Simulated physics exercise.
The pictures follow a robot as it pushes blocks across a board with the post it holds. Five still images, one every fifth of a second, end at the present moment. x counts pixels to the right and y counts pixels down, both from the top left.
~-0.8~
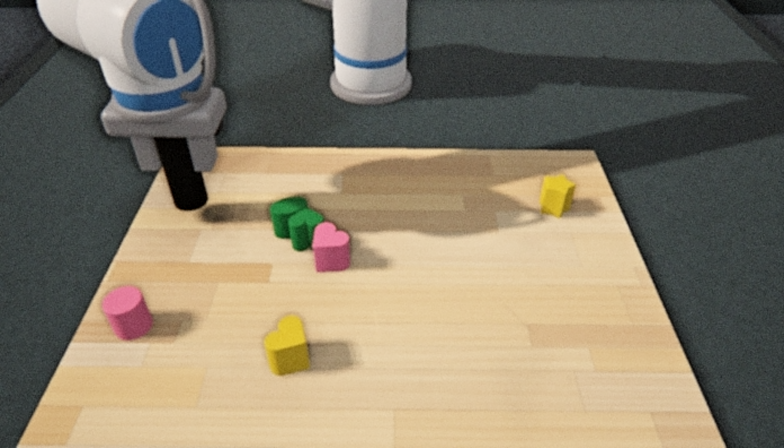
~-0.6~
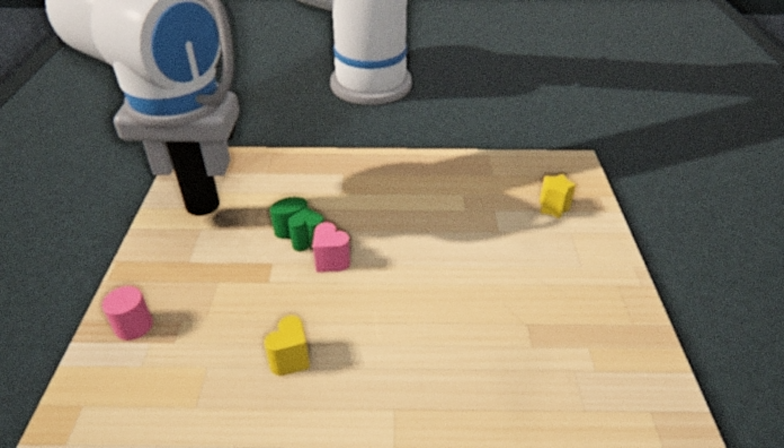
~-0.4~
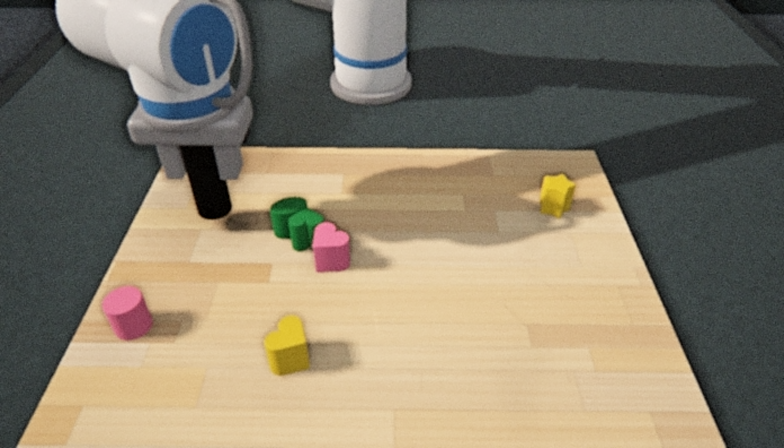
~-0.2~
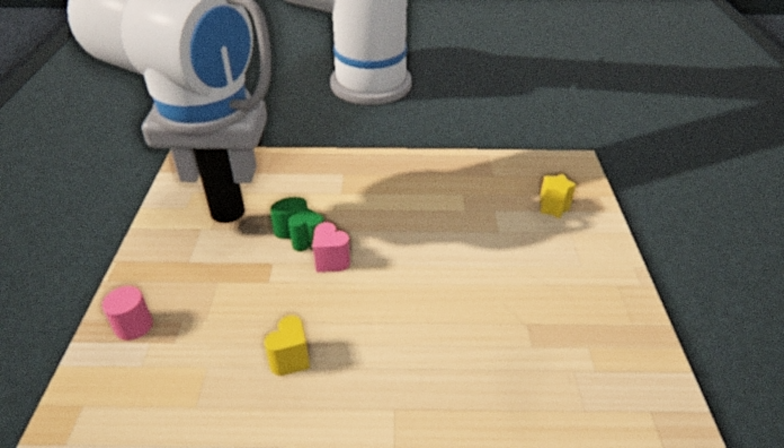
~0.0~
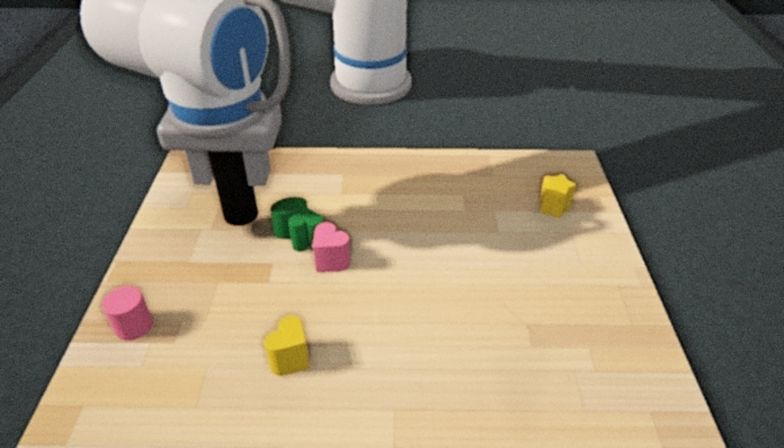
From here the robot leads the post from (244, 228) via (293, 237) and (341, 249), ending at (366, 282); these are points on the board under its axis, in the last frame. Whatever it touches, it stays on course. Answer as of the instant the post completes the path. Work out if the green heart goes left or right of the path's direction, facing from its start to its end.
It's going to go left.
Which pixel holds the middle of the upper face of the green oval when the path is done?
In the picture, that point is around (332, 197).
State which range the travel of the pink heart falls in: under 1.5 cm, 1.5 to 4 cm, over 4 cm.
Over 4 cm.
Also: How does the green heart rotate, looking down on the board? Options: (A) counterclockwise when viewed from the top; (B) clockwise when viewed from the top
My answer is option A.
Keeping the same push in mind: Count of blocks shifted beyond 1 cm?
Blocks displaced: At least 3.
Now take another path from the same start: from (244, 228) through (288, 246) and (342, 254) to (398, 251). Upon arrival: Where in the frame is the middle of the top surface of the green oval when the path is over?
Final place: (311, 201).
On the path given first. One third of the way, post (291, 224); green oval (318, 198), turned 55° anticlockwise; green heart (323, 217), turned 25° clockwise; pink heart (335, 240), turned 20° clockwise.
Two thirds of the way, post (340, 236); green oval (332, 197), turned 115° anticlockwise; green heart (373, 221), turned 20° anticlockwise; pink heart (342, 247), turned 55° clockwise.
At the end, post (366, 269); green oval (332, 197), turned 115° anticlockwise; green heart (384, 225), turned 70° anticlockwise; pink heart (346, 278), turned 130° clockwise.
